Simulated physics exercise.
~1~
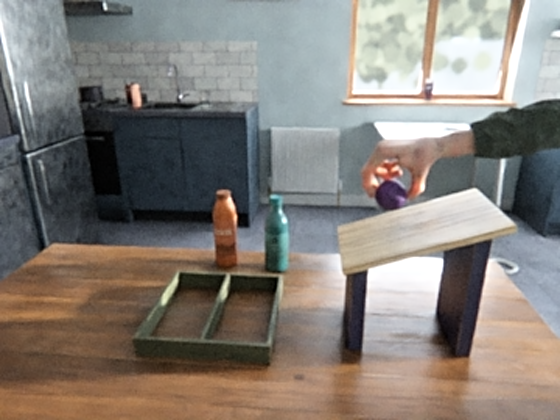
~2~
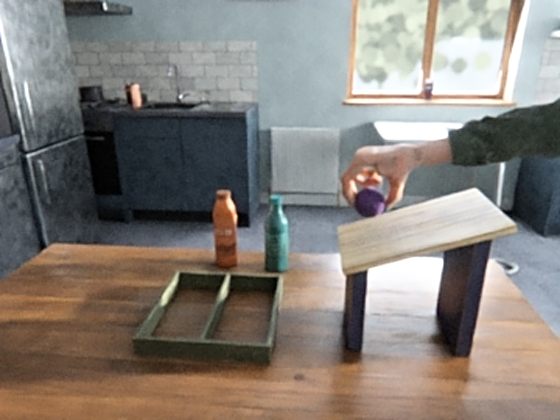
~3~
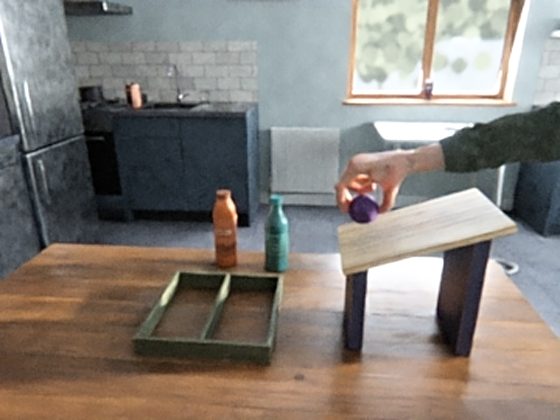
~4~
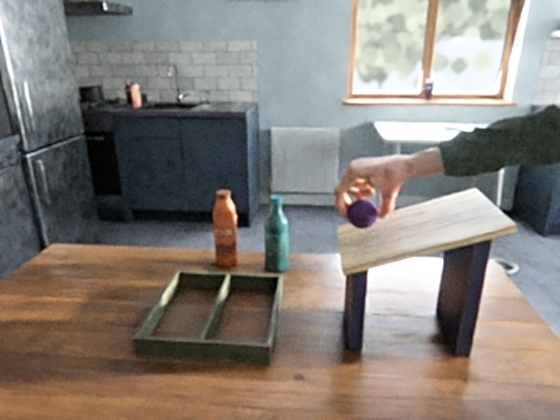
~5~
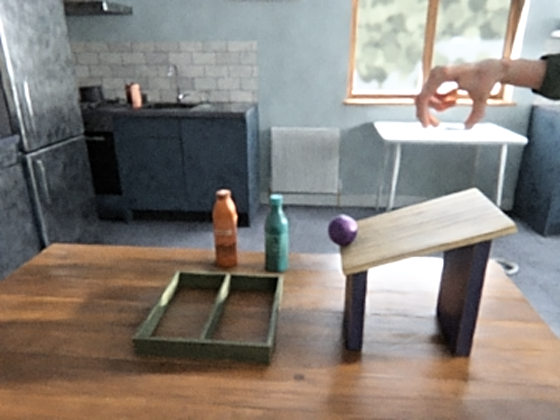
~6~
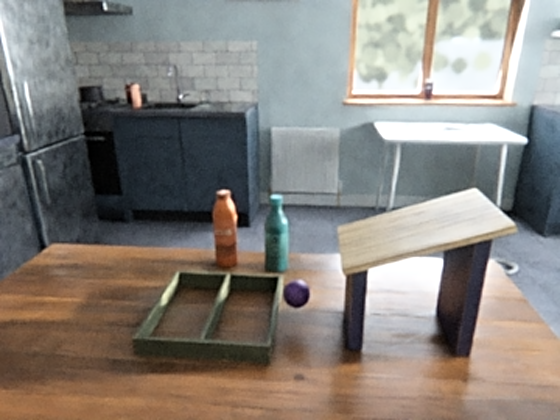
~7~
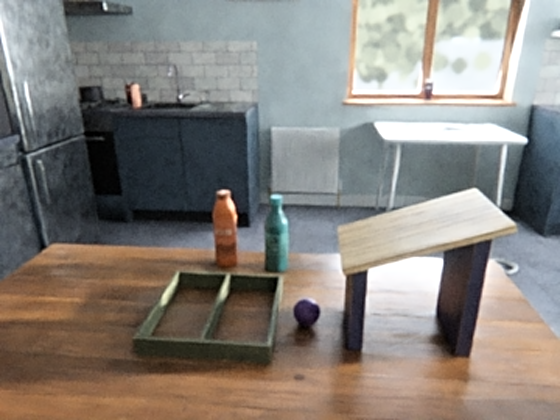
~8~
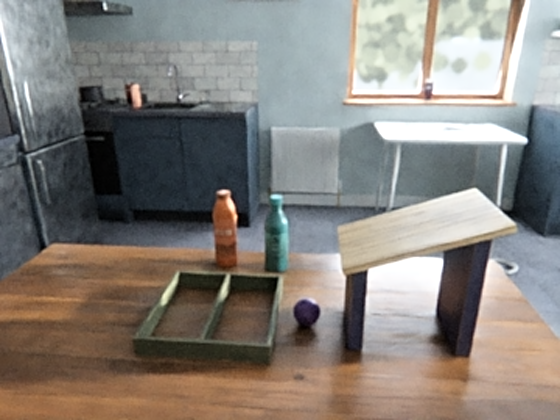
On a kitchen table, a hand releases a purple ball low on a sloping board; it drops off, settling beside the tray.
